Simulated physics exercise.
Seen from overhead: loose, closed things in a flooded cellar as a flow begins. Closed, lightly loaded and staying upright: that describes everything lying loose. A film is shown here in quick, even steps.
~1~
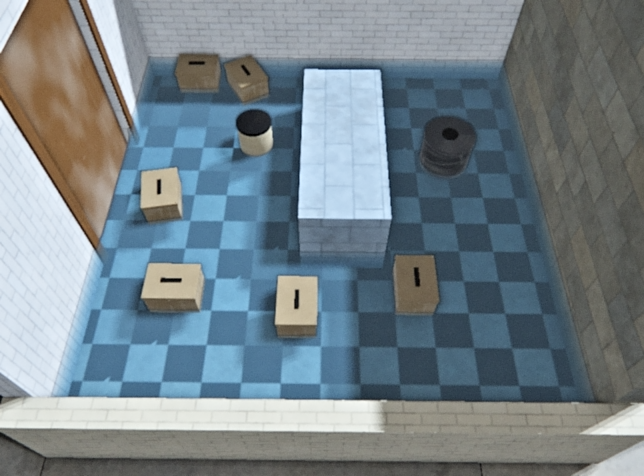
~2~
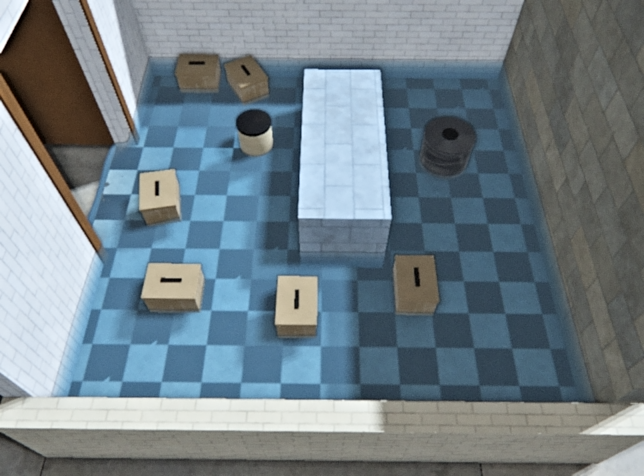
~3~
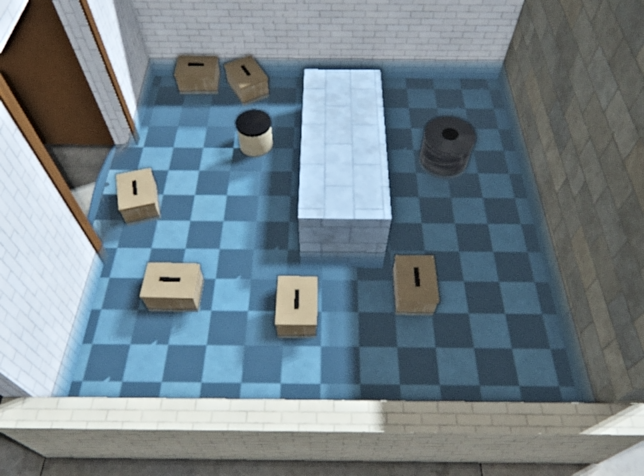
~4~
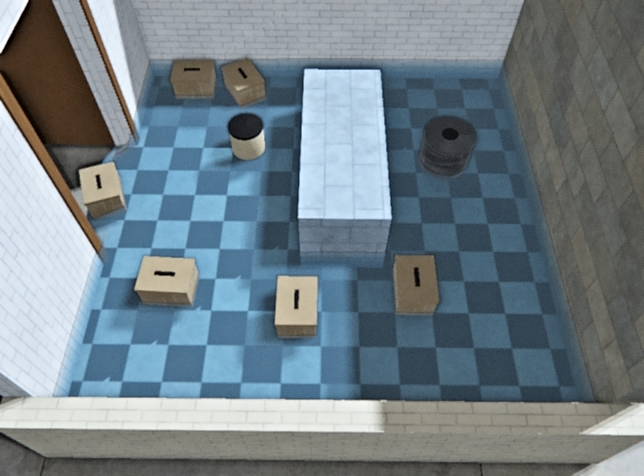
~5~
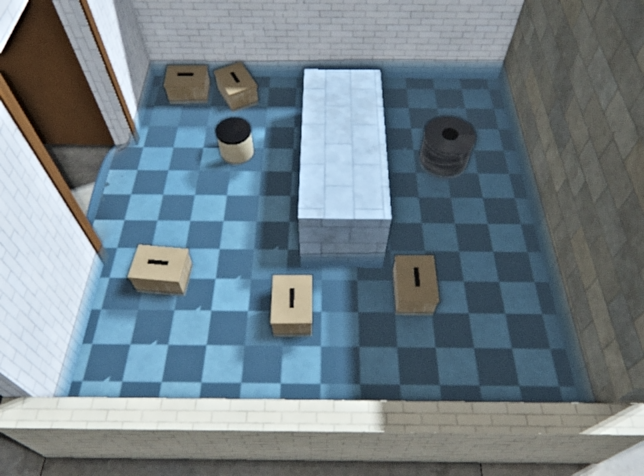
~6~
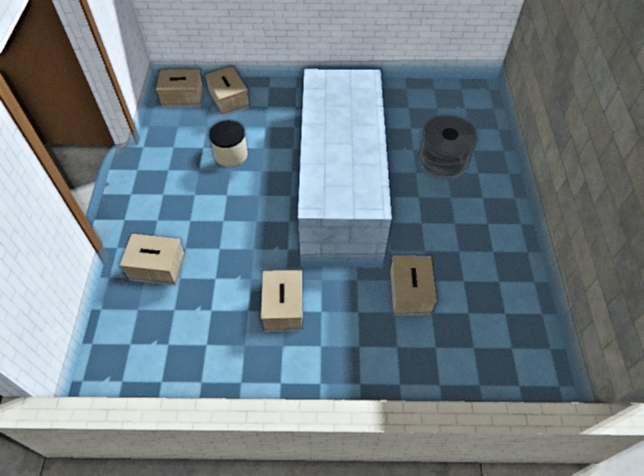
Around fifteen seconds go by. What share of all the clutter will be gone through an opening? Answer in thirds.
Two thirds or more.
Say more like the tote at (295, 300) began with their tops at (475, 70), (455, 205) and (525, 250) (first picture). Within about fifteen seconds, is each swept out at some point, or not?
As listed: Inside, left behind, inside.
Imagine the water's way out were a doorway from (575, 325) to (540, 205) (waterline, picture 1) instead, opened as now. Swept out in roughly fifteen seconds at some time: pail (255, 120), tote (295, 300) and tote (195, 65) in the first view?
Retained, lost, retained.
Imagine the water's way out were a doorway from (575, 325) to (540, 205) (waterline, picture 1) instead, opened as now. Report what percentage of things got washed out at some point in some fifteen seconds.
Roughly 40 %.
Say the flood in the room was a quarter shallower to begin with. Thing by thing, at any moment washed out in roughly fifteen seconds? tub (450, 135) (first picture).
If you ask me, it never leaves.
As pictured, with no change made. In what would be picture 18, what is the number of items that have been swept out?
5.
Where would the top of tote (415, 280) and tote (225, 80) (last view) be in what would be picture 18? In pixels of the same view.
About (210, 245) and (123, 153).
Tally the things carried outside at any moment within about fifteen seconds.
The figure is 7.
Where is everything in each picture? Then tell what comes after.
The first frame shows a tote at (171, 281) floats; a pail at (254, 122), afloat; 0 of 8 have shifted.
The second frame shows a tote at (171, 281), afloat; a pail at (254, 122) floats; 0 of 8 have shifted.
The third frame shows a tote at (170, 280), afloat; a pail at (253, 122) floats; 1 of 8 have shifted.
The fourth frame shows a tote at (165, 274) floats, close to its start; a pail at (245, 125), afloat, close to its start; 4 of 8 have shifted.
The fifth frame shows a tote at (158, 263), afloat, close to its start; a pail at (233, 130) floats, close to its start; 5 of 8 have shifted.
The sixth frame shows a tote at (150, 252), afloat, a stride from its start; a pail at (227, 133) floats, close to its start; 6 of 8 have shifted.
A moment on, 1 of 8 are out; 7 afloat.
Next, 5 of 8 are out; 3 afloat.
Later, 7 of 8 are out; 1 afloat.
In the end, 7 of 8 are out; 1 afloat.
